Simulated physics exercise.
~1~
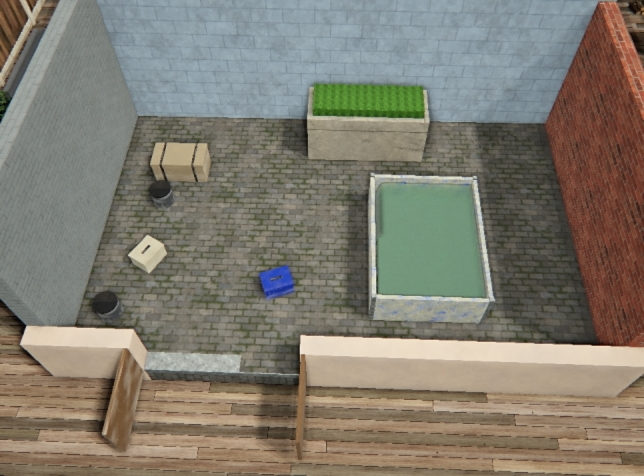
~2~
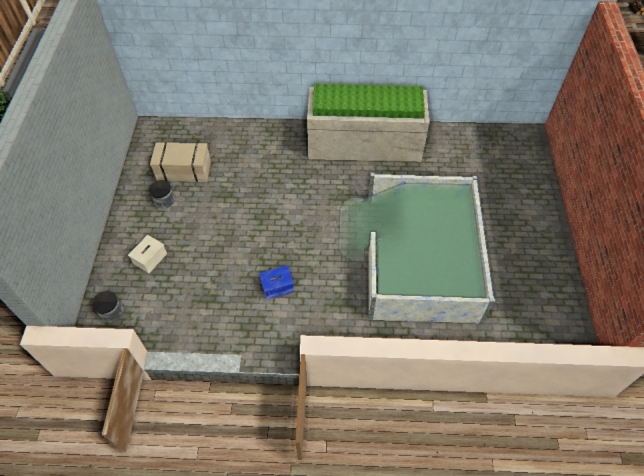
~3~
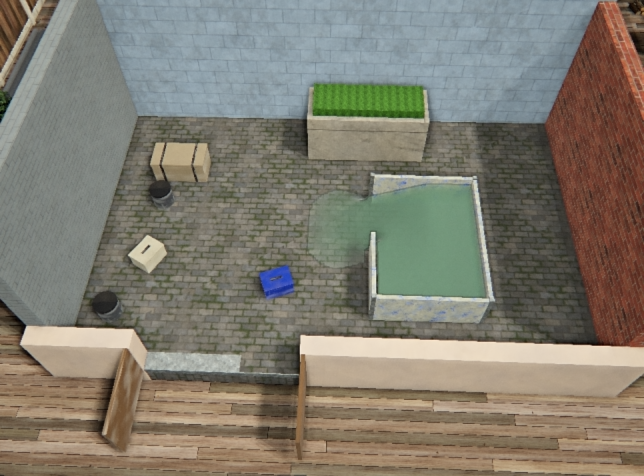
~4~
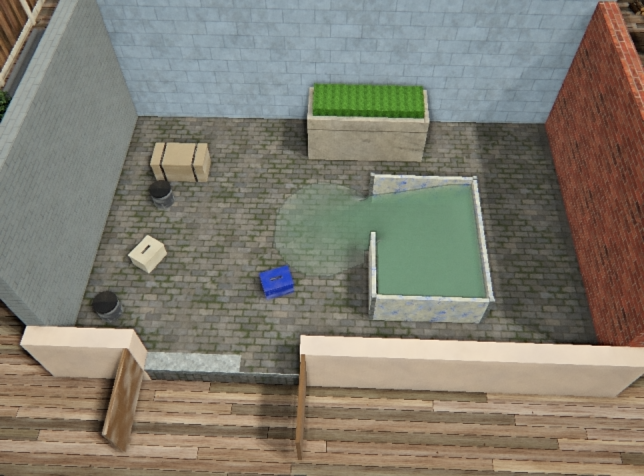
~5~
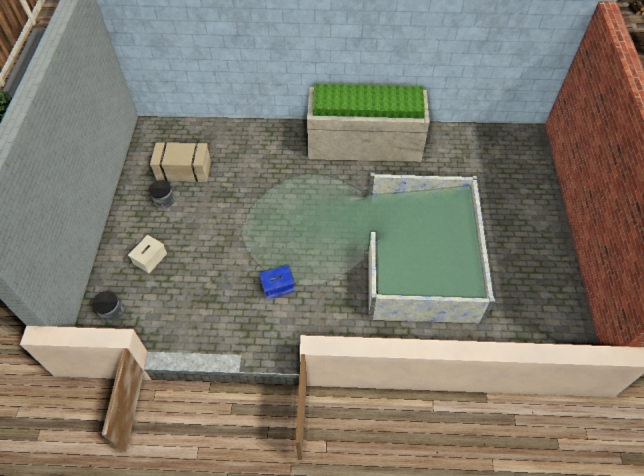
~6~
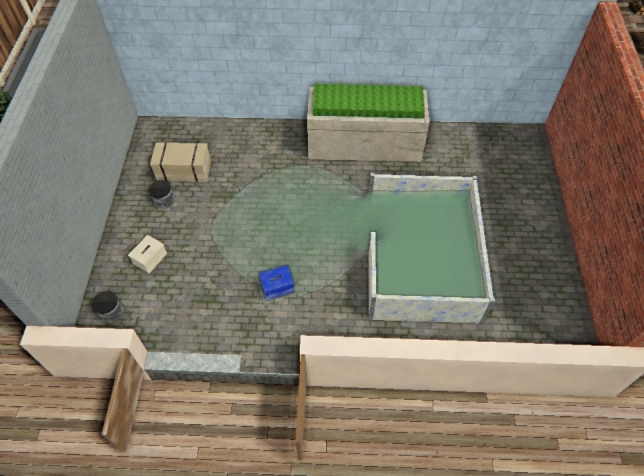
The clip opens on a walled, paved courtyard with a rectangular tank of green water at right and a blue box, pails and other boxes scattered about. Part of the tank's left side gives way, and water spreads leftward across the paving in a widening, thinning sheet, while the loose objects stay still.
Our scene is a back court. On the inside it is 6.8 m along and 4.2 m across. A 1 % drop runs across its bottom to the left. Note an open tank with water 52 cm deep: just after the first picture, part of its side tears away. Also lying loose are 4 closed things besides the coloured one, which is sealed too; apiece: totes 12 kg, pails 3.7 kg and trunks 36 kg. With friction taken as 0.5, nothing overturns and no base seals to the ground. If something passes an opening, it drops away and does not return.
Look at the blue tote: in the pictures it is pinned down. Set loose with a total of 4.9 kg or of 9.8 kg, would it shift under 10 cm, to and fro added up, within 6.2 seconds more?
Result: High ballast only.
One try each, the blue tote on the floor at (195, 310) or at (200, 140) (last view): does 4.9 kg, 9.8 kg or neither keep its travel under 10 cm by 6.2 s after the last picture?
Try 1: Both insufficient. Try 2: Both insufficient.
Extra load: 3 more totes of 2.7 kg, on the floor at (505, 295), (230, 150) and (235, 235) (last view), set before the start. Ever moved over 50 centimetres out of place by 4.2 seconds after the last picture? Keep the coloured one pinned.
Within it, beyond it, beyond it.
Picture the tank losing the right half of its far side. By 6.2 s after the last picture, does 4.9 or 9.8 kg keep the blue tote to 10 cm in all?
Note: Low mass sufficient.
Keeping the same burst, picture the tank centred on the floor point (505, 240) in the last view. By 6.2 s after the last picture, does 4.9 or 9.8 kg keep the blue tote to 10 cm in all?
In that case only the higher weight holds it.
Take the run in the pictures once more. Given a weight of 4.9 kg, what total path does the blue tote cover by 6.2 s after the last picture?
Path length near 60 cm.
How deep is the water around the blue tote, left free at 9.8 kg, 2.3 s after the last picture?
Close to 3 cm deep.
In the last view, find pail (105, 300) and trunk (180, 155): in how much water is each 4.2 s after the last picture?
I'd estimate 3 cm for the first and 11 cm for the second.
Then, 0.6 s after the last picture the blue tote would be 1 cm from its start with 4.9 kg and 0 cm from its start with 9.8 kg; 2 cm of water round it then.
Then, 2.3 s after the last picture the blue tote would be 35 cm from its start with 4.9 kg and 0 cm from its start with 9.8 kg; 3 cm of water round it then.
Then, 4.2 s after the last picture the blue tote would be 37 cm from its start with 4.9 kg and 0 cm from its start with 9.8 kg; 2 cm of water round it then.
Then, 6.2 s after the last picture the blue tote would be 41 cm from its start with 4.9 kg and 0 cm from its start with 9.8 kg; 4 cm of water round it then.
